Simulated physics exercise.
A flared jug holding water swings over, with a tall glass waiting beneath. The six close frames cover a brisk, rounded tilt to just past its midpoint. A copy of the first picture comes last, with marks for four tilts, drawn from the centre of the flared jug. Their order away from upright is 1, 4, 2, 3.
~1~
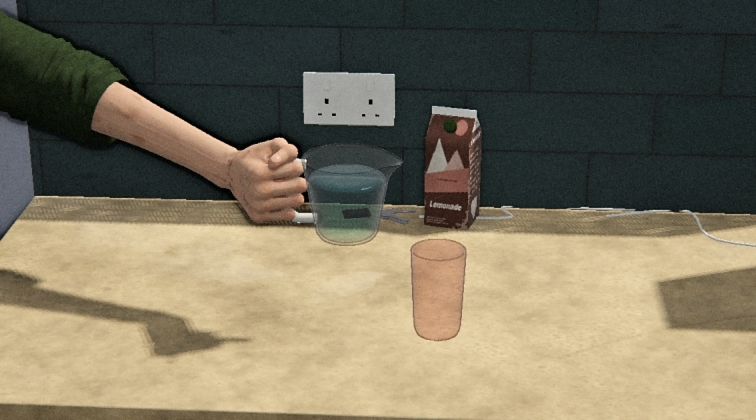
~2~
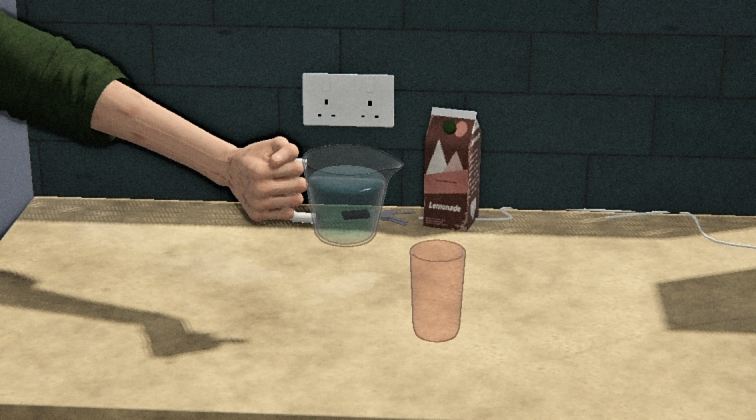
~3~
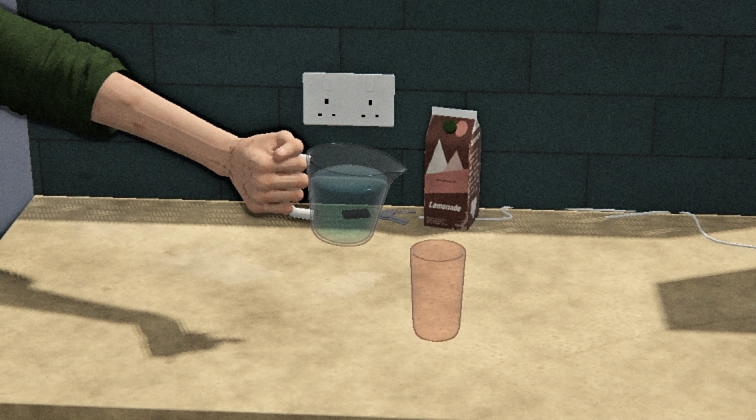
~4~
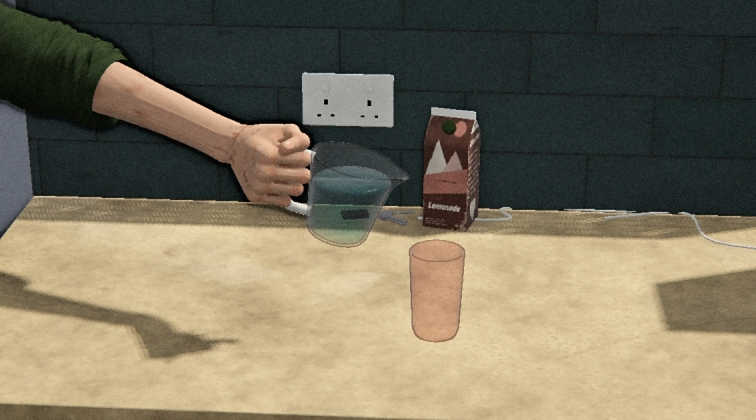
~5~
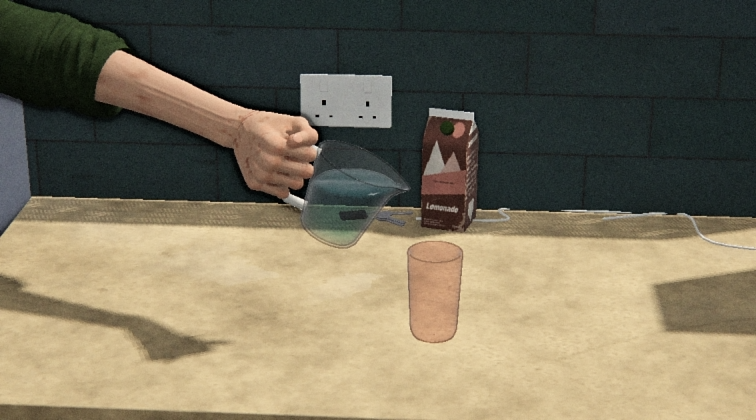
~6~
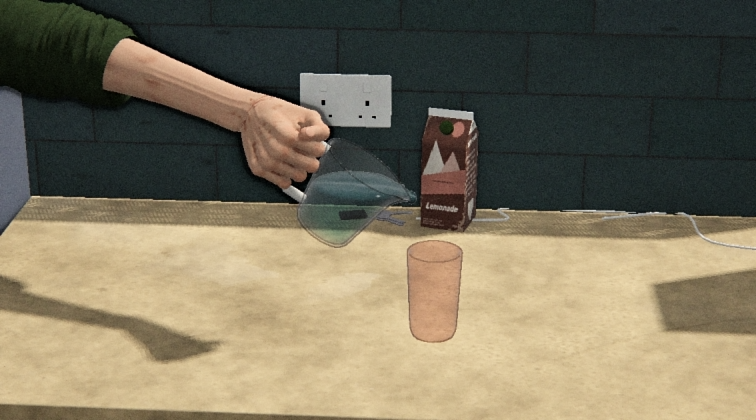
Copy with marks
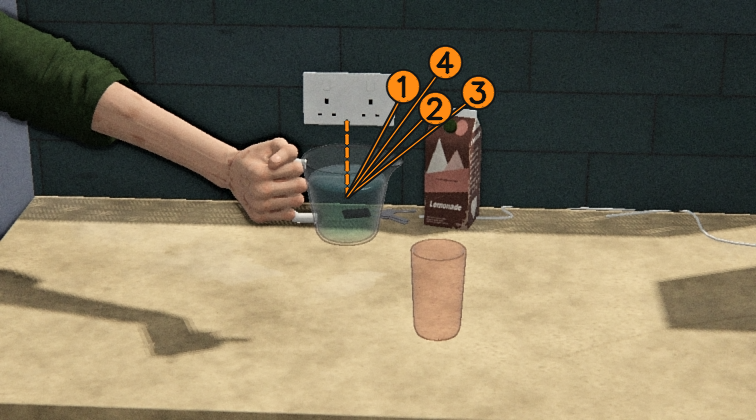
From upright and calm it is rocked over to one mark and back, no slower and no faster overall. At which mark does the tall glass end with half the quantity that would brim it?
The answer is line 3.
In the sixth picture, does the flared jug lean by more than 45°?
No.
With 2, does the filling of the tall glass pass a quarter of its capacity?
Yes, clearly.
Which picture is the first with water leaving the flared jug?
In picture 6.
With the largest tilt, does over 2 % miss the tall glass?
No.
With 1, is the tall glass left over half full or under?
Under.
On the marked copy, 1 at (398, 103); 2 at (422, 119); 3 at (465, 103); 4 at (435, 76).
With 1, the tall glass ends with about 5 % of what it can hold.
With 2, the tall glass ends with about 32 % of what it can hold.
With 3, the tall glass ends with about 50 % of what it can hold.
With 4, the tall glass ends with about 17 % of what it can hold.
